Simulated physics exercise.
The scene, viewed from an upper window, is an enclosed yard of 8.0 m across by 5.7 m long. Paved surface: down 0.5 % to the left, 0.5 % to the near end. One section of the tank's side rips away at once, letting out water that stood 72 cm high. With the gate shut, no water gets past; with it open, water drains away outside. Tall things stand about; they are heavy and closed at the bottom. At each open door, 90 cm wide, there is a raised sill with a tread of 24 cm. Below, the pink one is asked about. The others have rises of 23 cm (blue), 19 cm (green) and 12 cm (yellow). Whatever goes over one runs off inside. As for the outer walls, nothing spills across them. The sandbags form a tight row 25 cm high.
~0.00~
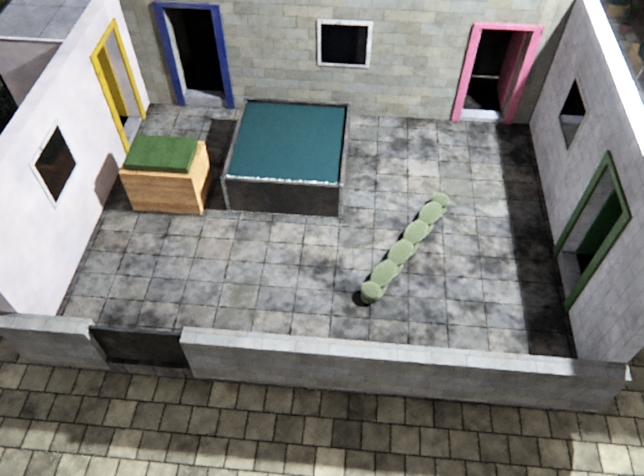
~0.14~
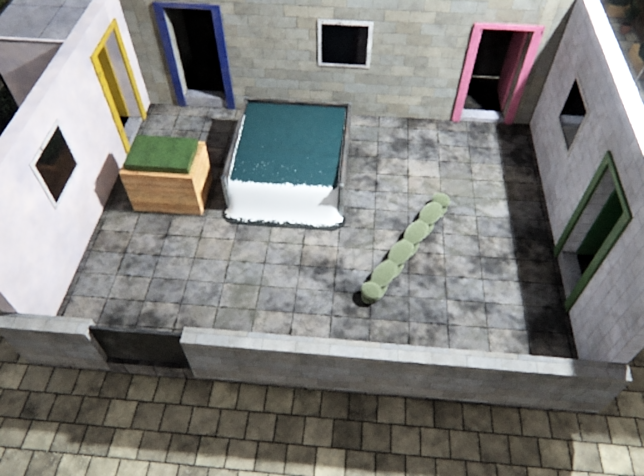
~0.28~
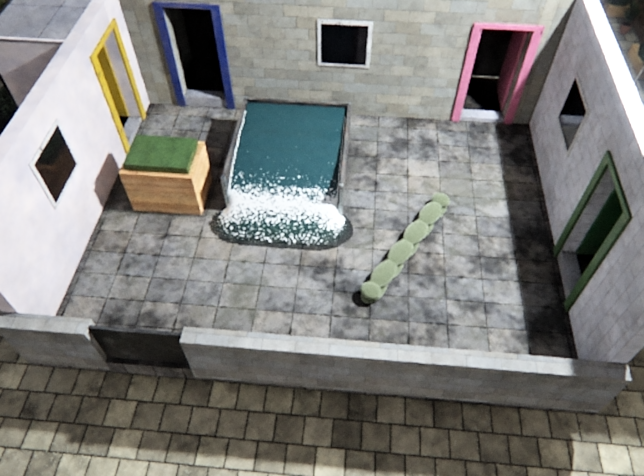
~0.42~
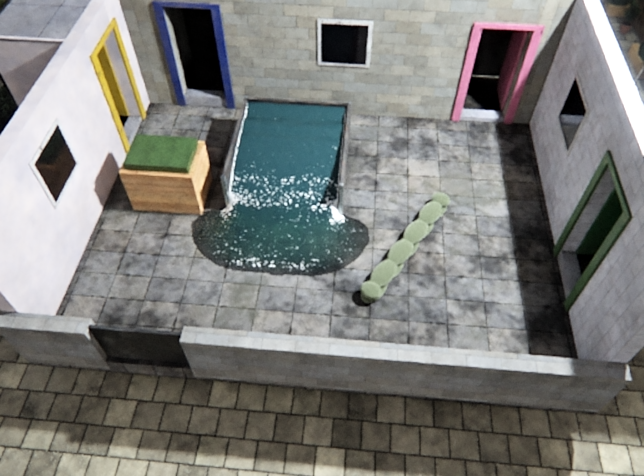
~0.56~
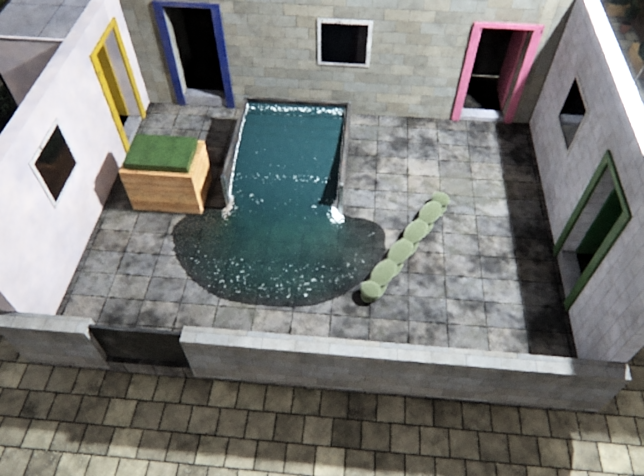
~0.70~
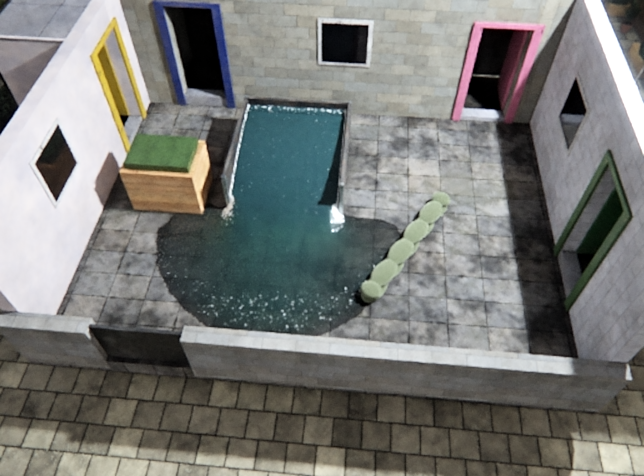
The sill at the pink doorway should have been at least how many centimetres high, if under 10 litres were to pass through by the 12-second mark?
At least some 7.5 cm.
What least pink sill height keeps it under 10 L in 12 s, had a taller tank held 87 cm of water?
Required height: Approx. 10.5 cm.
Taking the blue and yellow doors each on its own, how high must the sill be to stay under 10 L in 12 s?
You'd want some 8.0 cm at blue and some 6.5 cm at yellow.
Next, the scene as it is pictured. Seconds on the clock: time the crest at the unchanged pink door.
Peak time: Around 6.5 s.
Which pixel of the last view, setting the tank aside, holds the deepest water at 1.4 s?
Around (258, 347).
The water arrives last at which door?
The pink one.
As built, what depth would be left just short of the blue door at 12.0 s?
It stands about 5.0 centimetres deep.
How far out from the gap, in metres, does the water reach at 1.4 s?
3.8 m.
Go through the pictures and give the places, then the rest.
The tank at (290, 142) is whole and still, 72 cm deep; the pink door at (493, 81) is dry, in the first frame.
Water pours out at (284, 203) and has run 0.2 m, to (231, 219); about 9 cm deep outside, 72 cm at the back, in the second frame.
Water pours out at (284, 204) and has run 0.7 m, to (249, 242); about 11 cm deep outside, 72 cm at the back, in the third frame.
The front is at (240, 267), 1.3 m from the gap at (284, 205); 3.0 m2 of floor is wet, 71 cm left at the back, in the fourth frame.
The front is at (240, 298), 1.9 m from the gap at (284, 205); 5.1 m2 of floor is wet, 63 cm left at the back, in the fifth frame.
Water pours out at (285, 205) and has run 2.5 m, to (230, 331); about 7 cm deep outside, 60 cm at the back; the pink door at (493, 80), 4.7 m from the gap, is still 3.8 m from the nearest water, in the sixth frame.
After 1.4 s water covers 30 % of the floor, deepest (42 cm) near (258, 347); it has not reached the pink door.
After 3.0 s water covers 50 % of the floor, deepest (40 cm) near (45, 341); it has not reached the pink door.
After 12.0 s water covers 95 % of the floor, deepest (12 cm) near (280, 360); 8 cm at the pink door, 0 litres in over its 10 cm sill.
At the pink door as built, the water arrived by 5.4 s and peaked near 10 cm at 6.6 s.
Run again over the same 12 s with other heights there, 23 litres in over 6 cm, 1 litre over 9.5 cm. The limit of 10 litres is kept from about 7.5 cm up.
